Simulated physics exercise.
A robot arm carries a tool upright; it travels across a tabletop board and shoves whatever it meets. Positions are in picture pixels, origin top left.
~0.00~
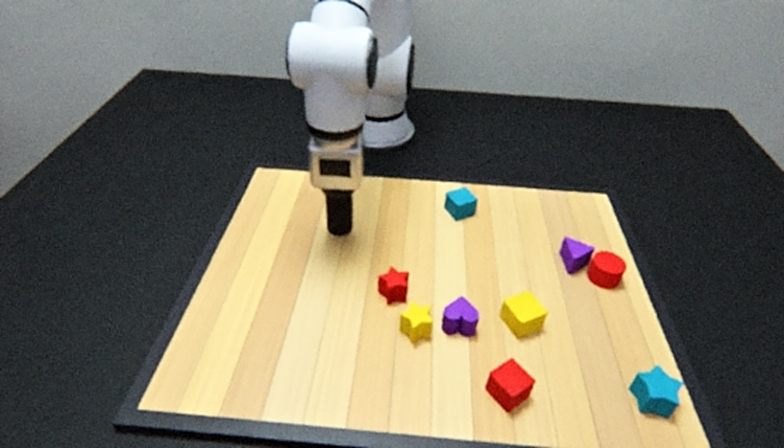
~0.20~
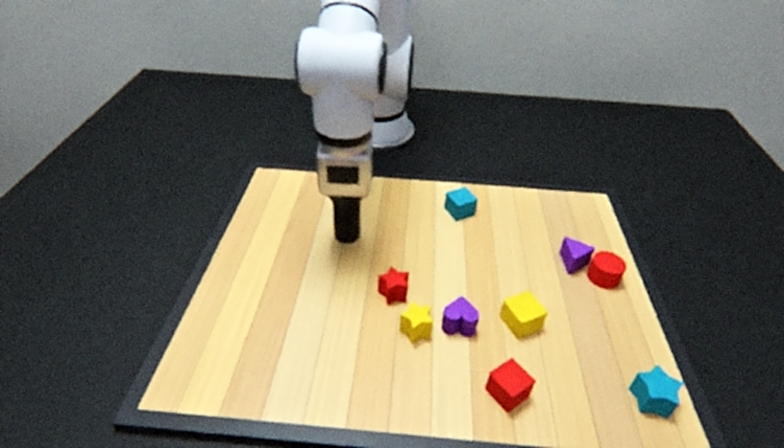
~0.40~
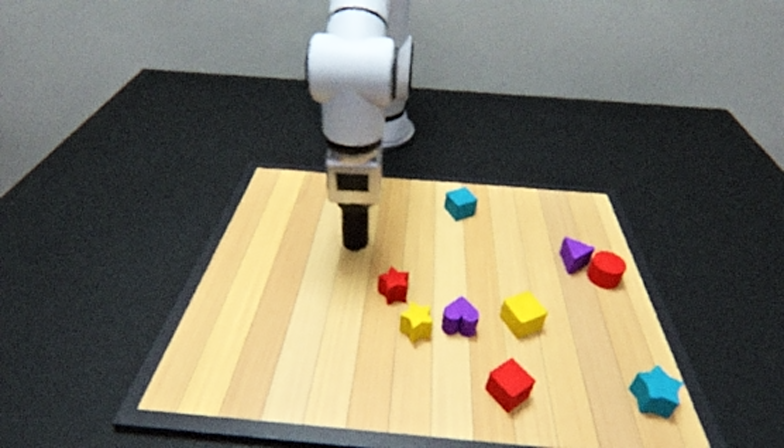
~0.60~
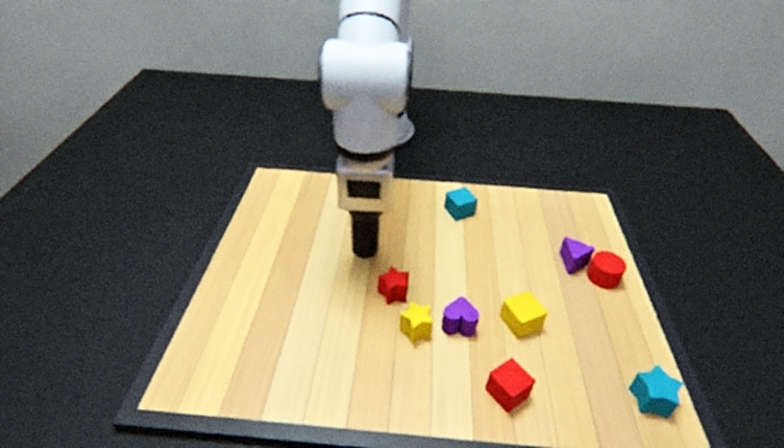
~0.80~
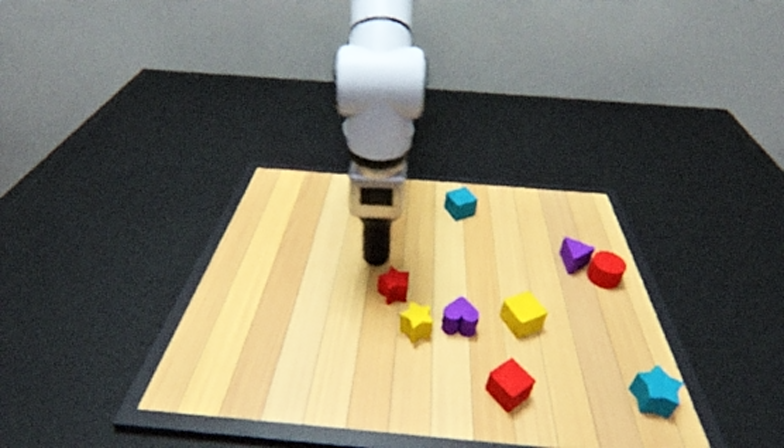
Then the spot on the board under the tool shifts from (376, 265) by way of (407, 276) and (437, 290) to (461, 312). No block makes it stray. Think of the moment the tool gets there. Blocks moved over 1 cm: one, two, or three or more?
I'm going with one.
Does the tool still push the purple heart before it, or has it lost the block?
I believe the purple heart keeps its place ahead of the tool.
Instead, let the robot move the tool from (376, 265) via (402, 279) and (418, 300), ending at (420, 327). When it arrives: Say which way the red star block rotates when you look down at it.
Watching from overhead, you'd notice the red star block rotating clockwise.
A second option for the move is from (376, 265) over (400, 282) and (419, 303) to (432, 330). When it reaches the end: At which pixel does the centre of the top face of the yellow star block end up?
Expect it around (412, 333).
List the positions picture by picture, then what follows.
The first frame shows lower end of the tool (340, 228), tops of blocks, red star block (395, 277), purple heart (462, 310).
The second frame shows tool (347, 235), blocks as before.
The third frame shows tool (355, 242), blocks as before.
The fourth frame shows tool (365, 249), blocks as before.
The fifth frame shows tool (376, 256), red star block (395, 277), purple heart (462, 310).
On the path given first. One third of the way, tool (408, 267); nothing pushed yet.
Two thirds of the way, tool (438, 281); nothing pushed yet.
At the end, tool (462, 303); red star block not moved; purple heart (466, 318), turned 35° clockwise.
